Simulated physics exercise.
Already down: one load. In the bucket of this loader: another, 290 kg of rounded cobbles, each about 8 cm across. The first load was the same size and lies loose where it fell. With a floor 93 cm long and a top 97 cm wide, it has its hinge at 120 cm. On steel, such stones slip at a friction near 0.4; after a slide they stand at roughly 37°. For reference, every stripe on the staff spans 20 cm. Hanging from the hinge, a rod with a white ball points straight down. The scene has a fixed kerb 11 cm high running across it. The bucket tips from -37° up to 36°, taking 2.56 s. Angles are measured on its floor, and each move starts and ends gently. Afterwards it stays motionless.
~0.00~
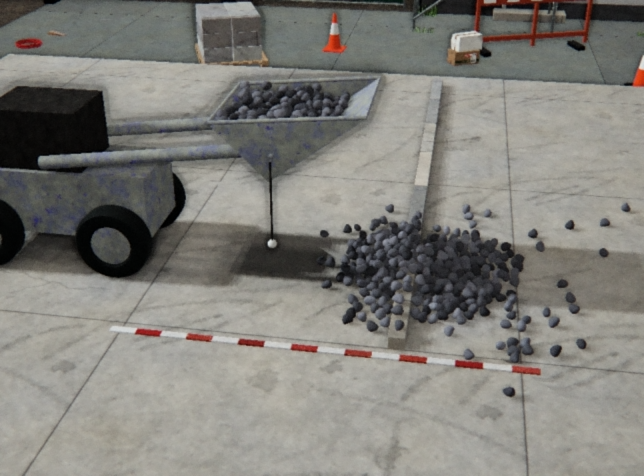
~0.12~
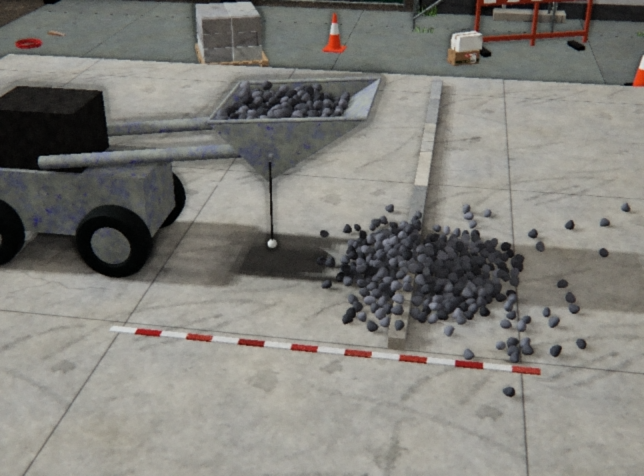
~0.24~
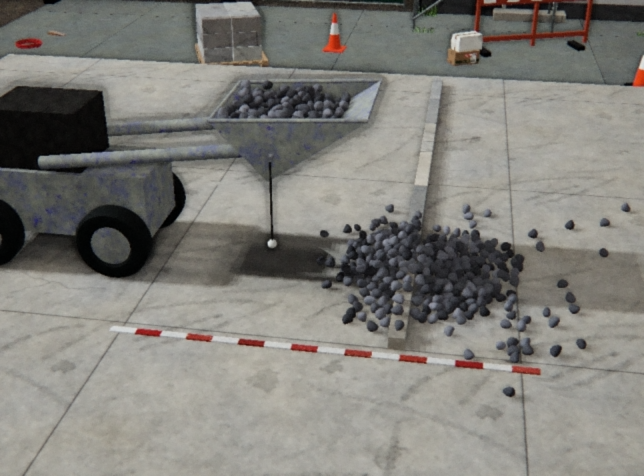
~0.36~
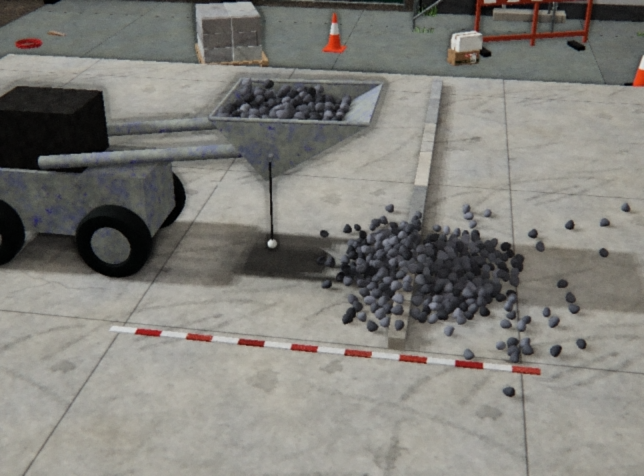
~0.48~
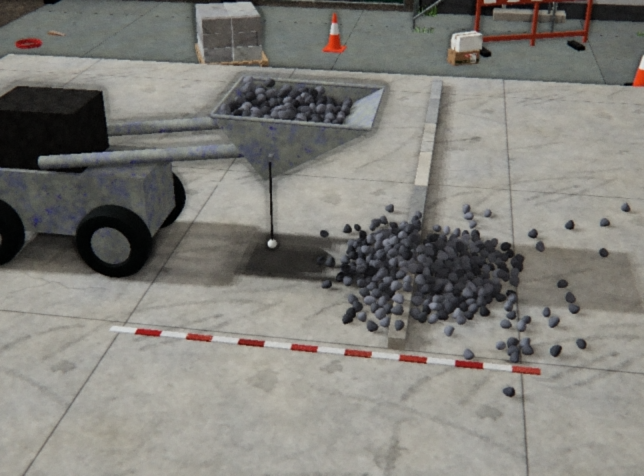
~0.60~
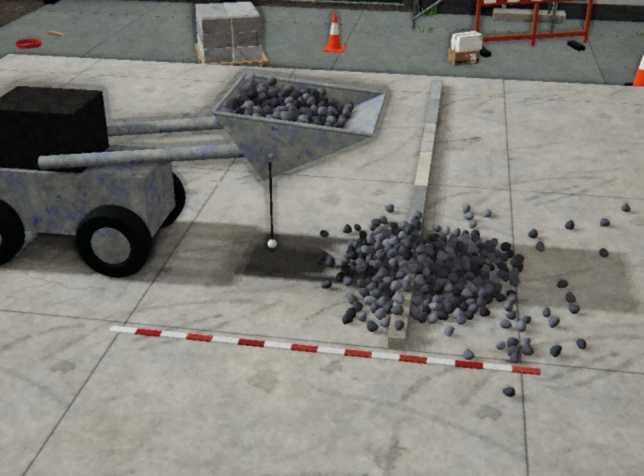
The loader's raised bucket of dark stones tilts slightly forward above a loose stone pile.
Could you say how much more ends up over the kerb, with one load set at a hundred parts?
I'd put it at 34 parts in every hundred.
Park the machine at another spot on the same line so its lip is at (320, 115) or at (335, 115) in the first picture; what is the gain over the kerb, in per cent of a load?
About 0 per cent for the first, 5 per cent for the second.
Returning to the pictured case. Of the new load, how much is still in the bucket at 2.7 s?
It keeps some 20 percent of its load.
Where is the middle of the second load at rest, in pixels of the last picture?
The middle lies near (394, 255) in the last picture.
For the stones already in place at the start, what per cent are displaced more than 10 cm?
Roughly 10 per cent of them.
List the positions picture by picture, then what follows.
The bucket is at -37°, its lip at (367, 118); the top of the load is at (307, 94). The earlier load is highest near (406, 245), 21 cm above ground level, 43 % on this side of the kerb, 57 % over the kerb, in the first frame.
Lip at (367, 119), floor tilted -37°, highest stones at (308, 94); the stones move at 0.0 m/s on average, in the second frame.
The bucket is at -35°, its lip at (368, 121); the top of the load is at (293, 91); the stones move at 0.1 m/s on average, in the third frame.
The bucket is at -33°, its lip at (369, 124); the top of the load is at (282, 92); the stones move at 0.1 m/s on average, in the fourth frame.
The bucket is at -30°, its lip at (371, 129); the top of the load is at (267, 89); the stones move at 0.1 m/s on average, in the fifth frame.
The bucket is at -27°, its lip at (373, 135); the top of the load is at (264, 88); the stones move at 0.1 m/s on average, in the sixth frame.
After 1.9 s the floor is at 25°; in per cent of one load, 99 in the bucket, 45 on this side of the kerb, 57 over the kerb; the foremost stones are at (598, 265).
After 2.7 s the floor is at 36°; in per cent of one load, 18 in the bucket, 111 on this side of the kerb, 71 over the kerb; the foremost stones are at (598, 265).
After 3.0 s the floor is at 36°; in per cent of one load, 0 in the bucket, 114 on this side of the kerb, 86 over the kerb; the foremost stones are at (598, 265).
After 5.6 s the floor is at 36°; in per cent of one load, 0 in the bucket, 109 on this side of the kerb, 91 over the kerb; the foremost stones are at (598, 265). Net gain over the kerb, 34.
